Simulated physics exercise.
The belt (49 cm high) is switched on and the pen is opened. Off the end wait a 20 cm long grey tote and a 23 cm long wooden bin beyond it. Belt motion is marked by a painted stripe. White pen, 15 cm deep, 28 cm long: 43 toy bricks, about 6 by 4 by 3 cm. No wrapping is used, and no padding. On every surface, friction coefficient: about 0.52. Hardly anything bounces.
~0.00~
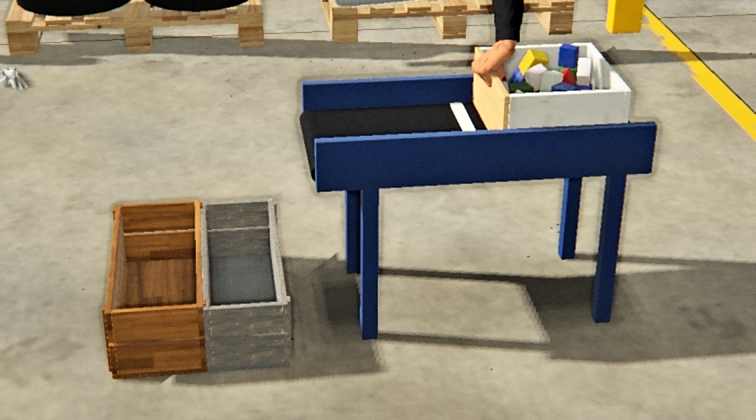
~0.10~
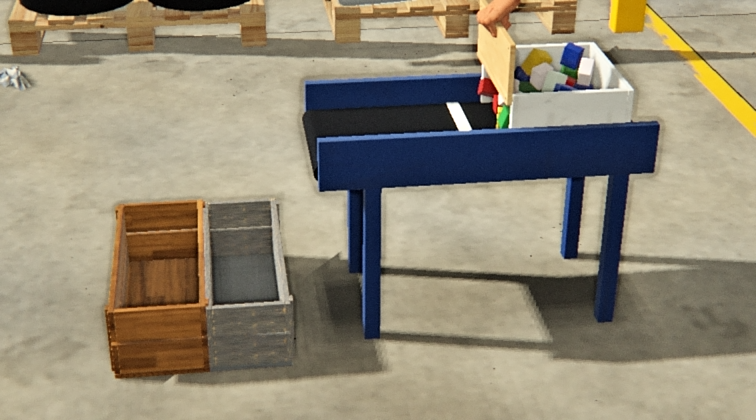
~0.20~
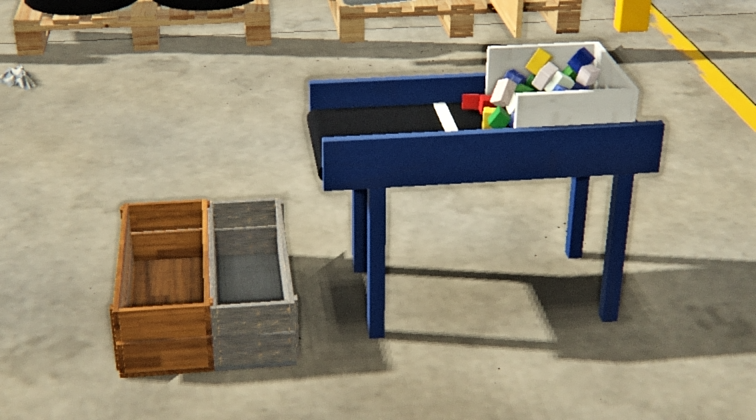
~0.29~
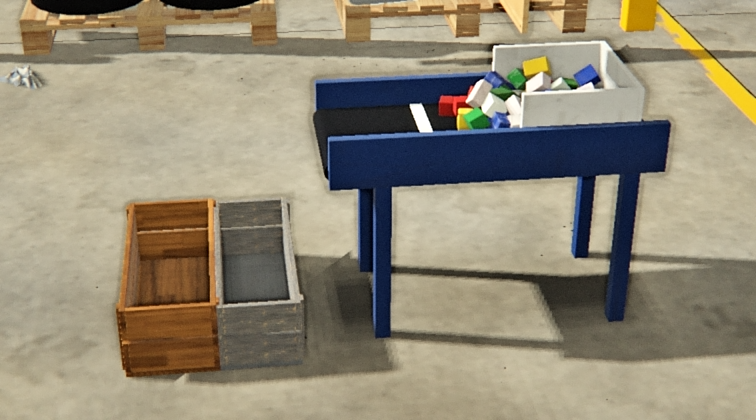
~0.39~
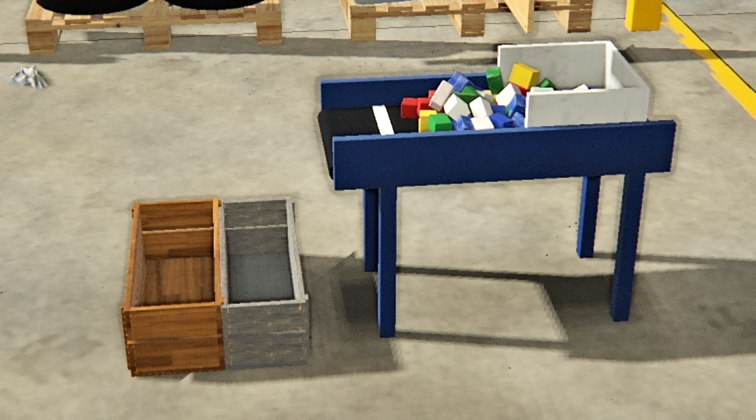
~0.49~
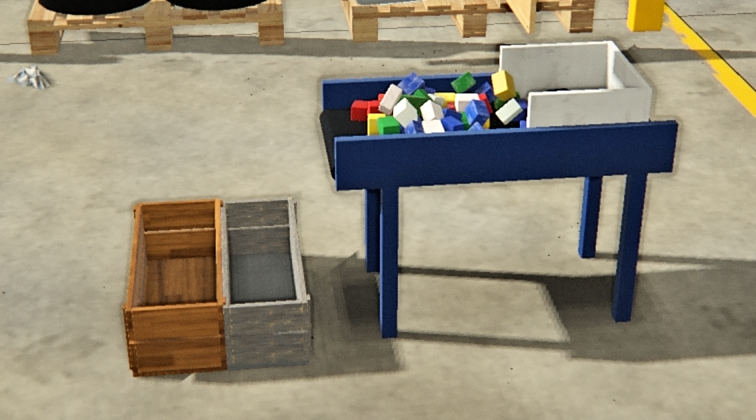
On a concrete warehouse floor, a hand lifts the wooden end panel from a white pen of colourful toy bricks on a blue-framed black belt. The belt carries the bricks leftward out of the pen in a spreading heap, leaving the pen looking nearly empty, while the wooden and grey boxes below stay empty.
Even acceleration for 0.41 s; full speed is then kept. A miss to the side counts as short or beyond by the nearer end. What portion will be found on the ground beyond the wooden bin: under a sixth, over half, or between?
Not even a sixth of them land on the ground beyond the wooden bin.
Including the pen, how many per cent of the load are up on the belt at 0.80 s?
Roughly 25 per cent.
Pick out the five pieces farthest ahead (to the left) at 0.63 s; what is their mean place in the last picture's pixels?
Centre: About (300, 128) px.
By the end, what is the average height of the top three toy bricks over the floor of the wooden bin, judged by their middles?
Height: About 12 cm.
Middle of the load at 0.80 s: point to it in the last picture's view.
The centre sits near (274, 144).
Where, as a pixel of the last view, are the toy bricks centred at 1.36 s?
The centre sits near (178, 296).
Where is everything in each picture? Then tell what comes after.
In the first frame (places track the rim corner closest to us here), white pen (510, 95); wooden bin (111, 311); belt travel 0 cm; all still inside.
In the second frame, white pen (512, 95); belt travel 2 cm.
In the third frame, white pen (517, 94); belt travel 6 cm; 4 out, the lowest brick at (475, 102).
In the fourth frame, white pen (523, 94); belt travel 14 cm; 14 out.
In the fifth frame, white pen (528, 94); belt travel 25 cm; 26 out.
In the sixth frame, white pen (530, 94); wooden bin (132, 309); belt travel 38 cm; 36 out.
After 0.63 s, 34 on the belt and 9 in the air.
After 0.80 s, 10 on the belt and 33 in the air.
After 1.05 s, 36 in the wooden bin and 7 in the air.
Outcome (at 1.36 s), 43 in the wooden bin. Asked share, 0 of 43, 0 per cent.
